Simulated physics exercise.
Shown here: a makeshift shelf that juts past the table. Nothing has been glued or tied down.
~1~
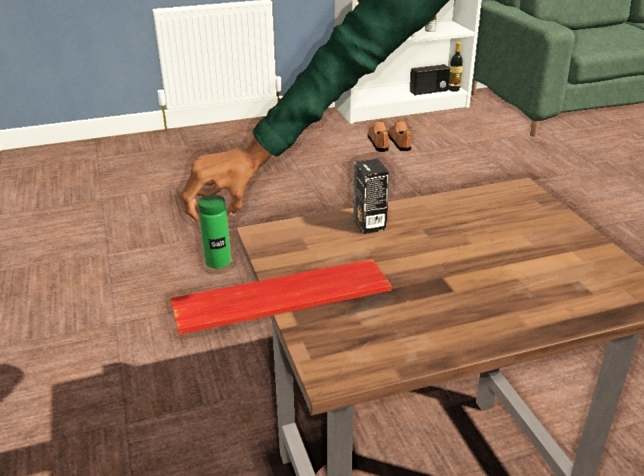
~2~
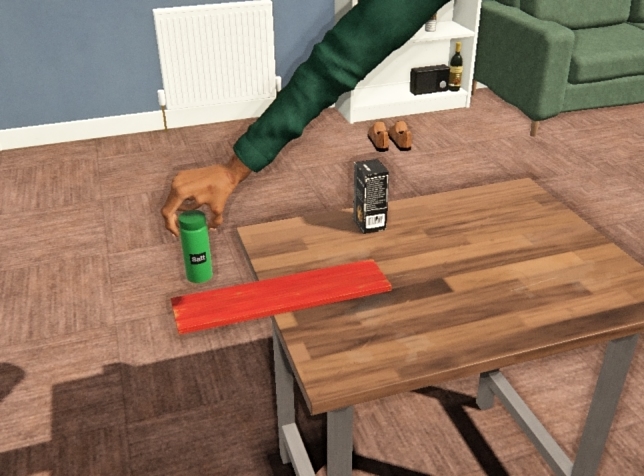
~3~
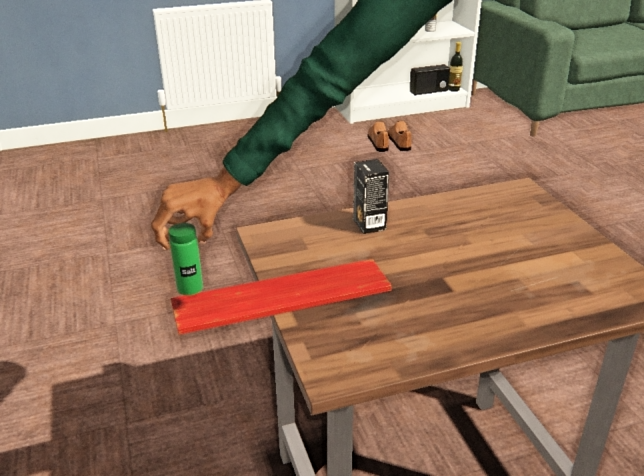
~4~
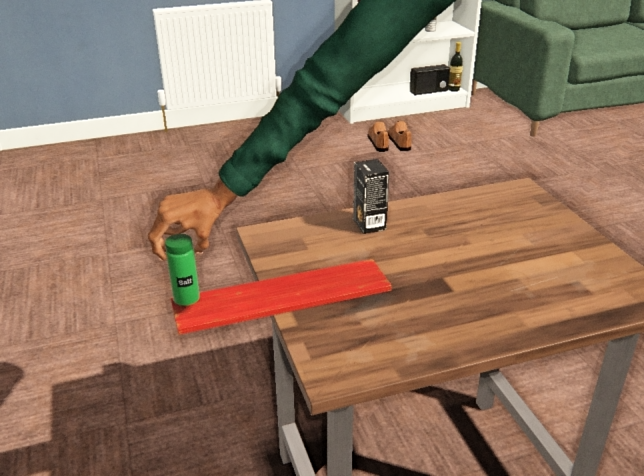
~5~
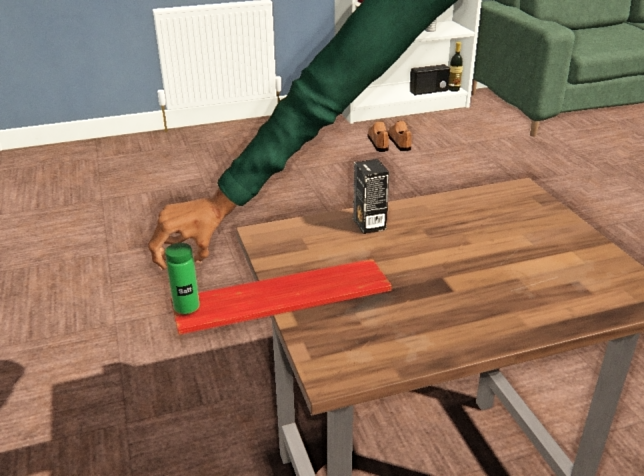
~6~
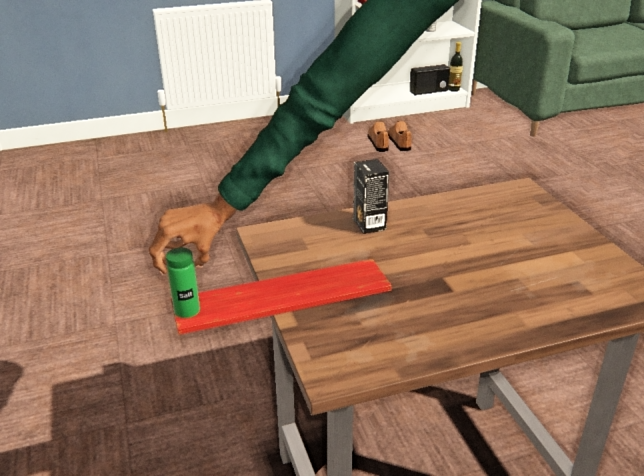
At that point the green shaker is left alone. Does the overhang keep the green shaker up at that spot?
No.
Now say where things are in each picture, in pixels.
The first picture shows on its way; green shaker (215, 232); red board (282, 294).
The second picture shows on its way; green shaker (196, 247); red board (282, 294).
The third picture shows on its way; green shaker (186, 259); red board (282, 294).
The fourth picture shows on its way; green shaker (183, 270); red board (282, 294).
The fifth picture shows on its way; green shaker (182, 278); red board (282, 294).
The sixth picture shows in place under the hand; green shaker (183, 283); red board (282, 294).
Then, 0.50 s past the last view, green shaker now down on the floor or falling; red board rocked 53° from its first pose.
Then, 0.70 s past the last view, red board now down on the floor or falling.
Then, 0.90 s past the last view, things are still on the move.
Finally, down on the floor or falling, red board and green shaker; black carton still in place. The board comes down.
